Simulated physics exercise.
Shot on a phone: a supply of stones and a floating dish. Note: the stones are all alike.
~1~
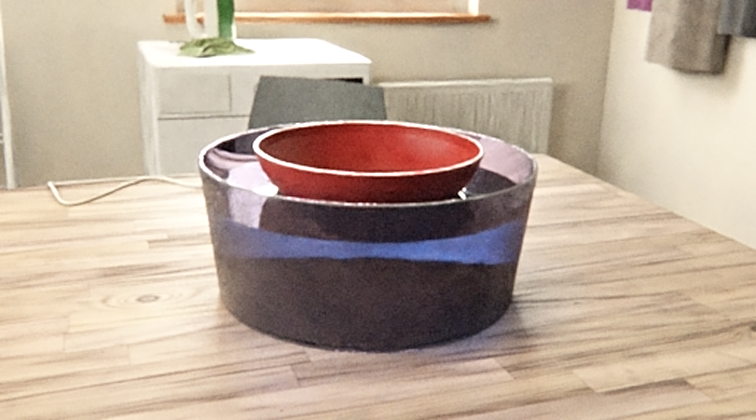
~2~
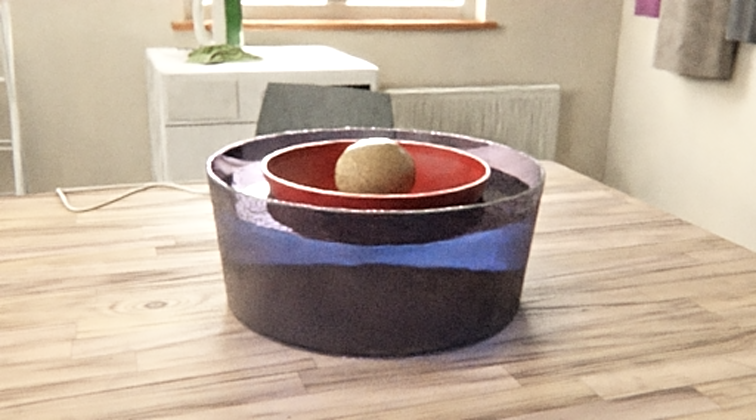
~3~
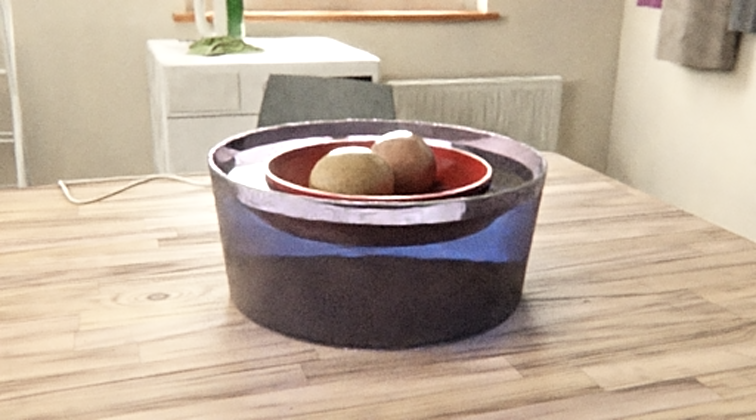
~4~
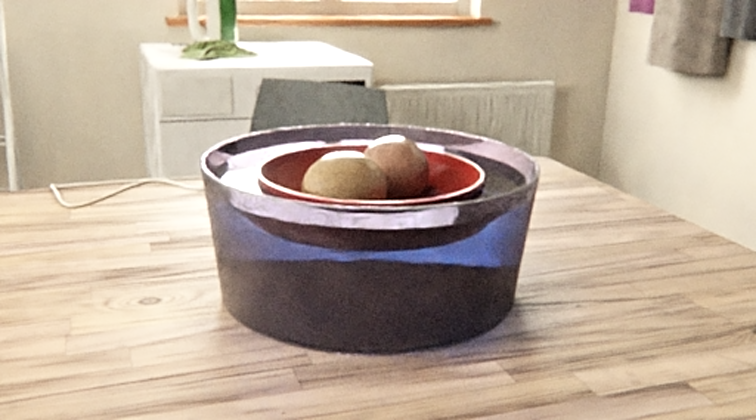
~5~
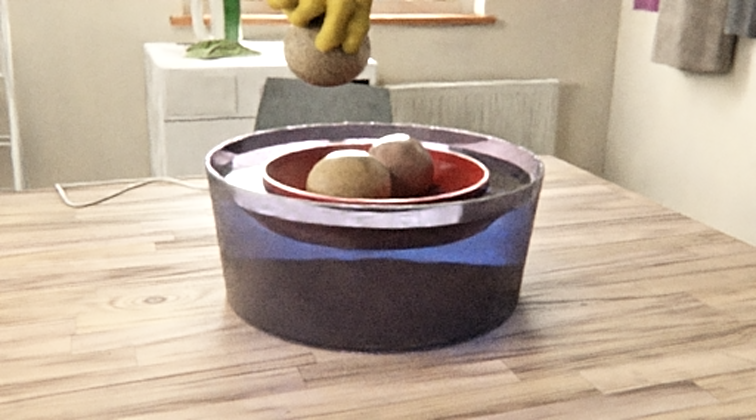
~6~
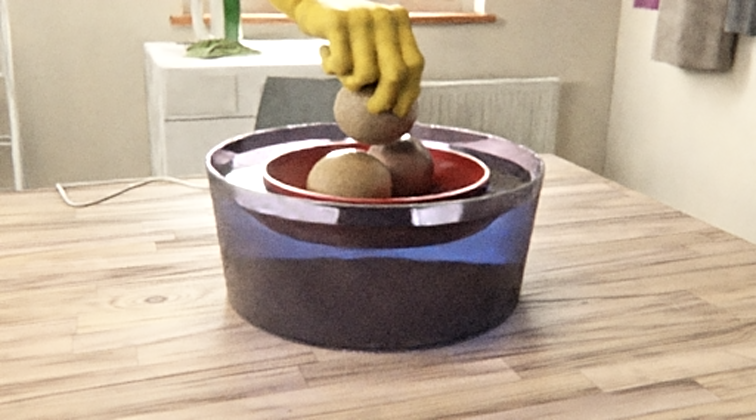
A yellow-gloved hand lowered a round stone toward two others in a red dish floating in a big clear tub, after those two had appeared one by one and the dish had sunk lower.
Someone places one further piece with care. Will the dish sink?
Yes - I think it's done for with that one.
Shortly, the stone is in and the dish dips.
Then, water pours in over its edge.
At the finish, the dish lies on the bottom with its load.
